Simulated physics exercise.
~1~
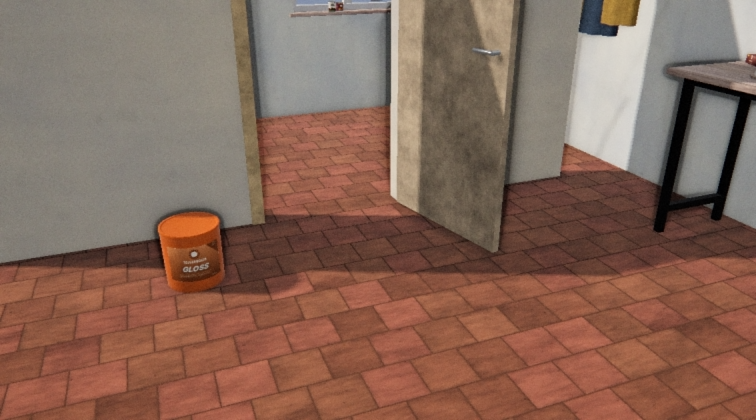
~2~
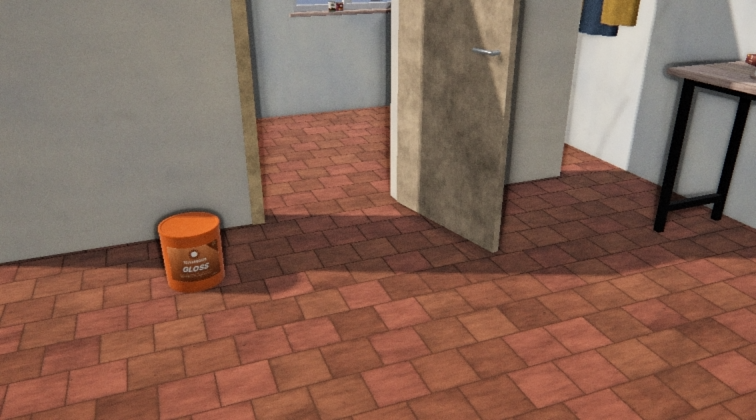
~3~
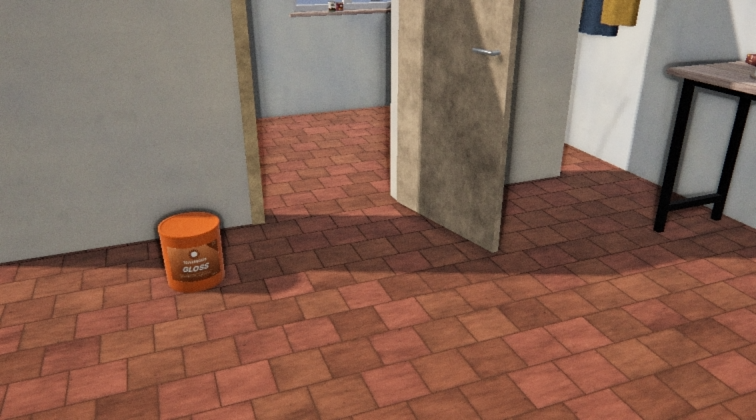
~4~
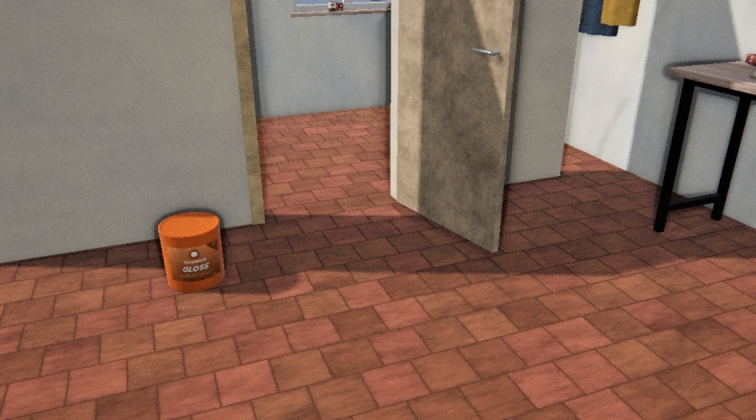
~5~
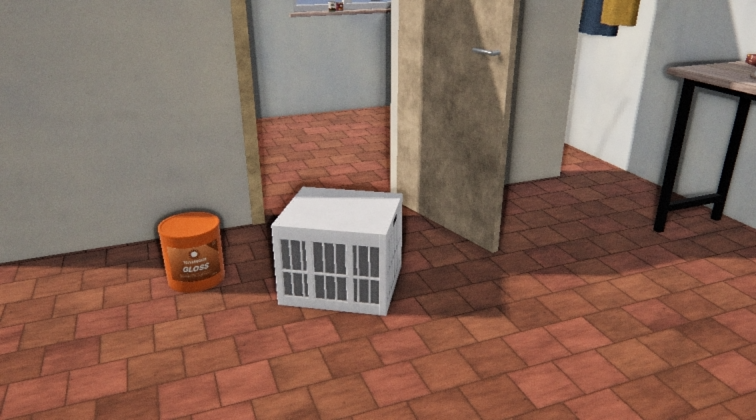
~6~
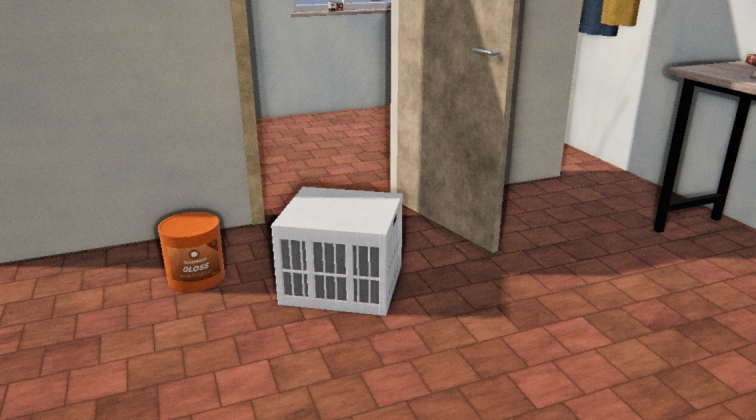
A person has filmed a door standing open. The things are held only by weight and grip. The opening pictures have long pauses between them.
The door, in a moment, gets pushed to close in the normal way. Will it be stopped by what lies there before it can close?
Yes, it is stopped short.
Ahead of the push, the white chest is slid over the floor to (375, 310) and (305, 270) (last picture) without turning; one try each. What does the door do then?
In the first case it reaches the frame; in the second case it stops short.
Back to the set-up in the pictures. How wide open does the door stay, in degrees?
I'd say it stays open by roughly 70 degrees.
Then, 0.40 s on from there, door at 93°.
Then, 0.60 s on from there, door at 81°.
Then, 0.80 s on from there, door at 69°.
In the end, door at 69°; both unmoved. At the end, from the last picture's camera, white chest near (340, 248).
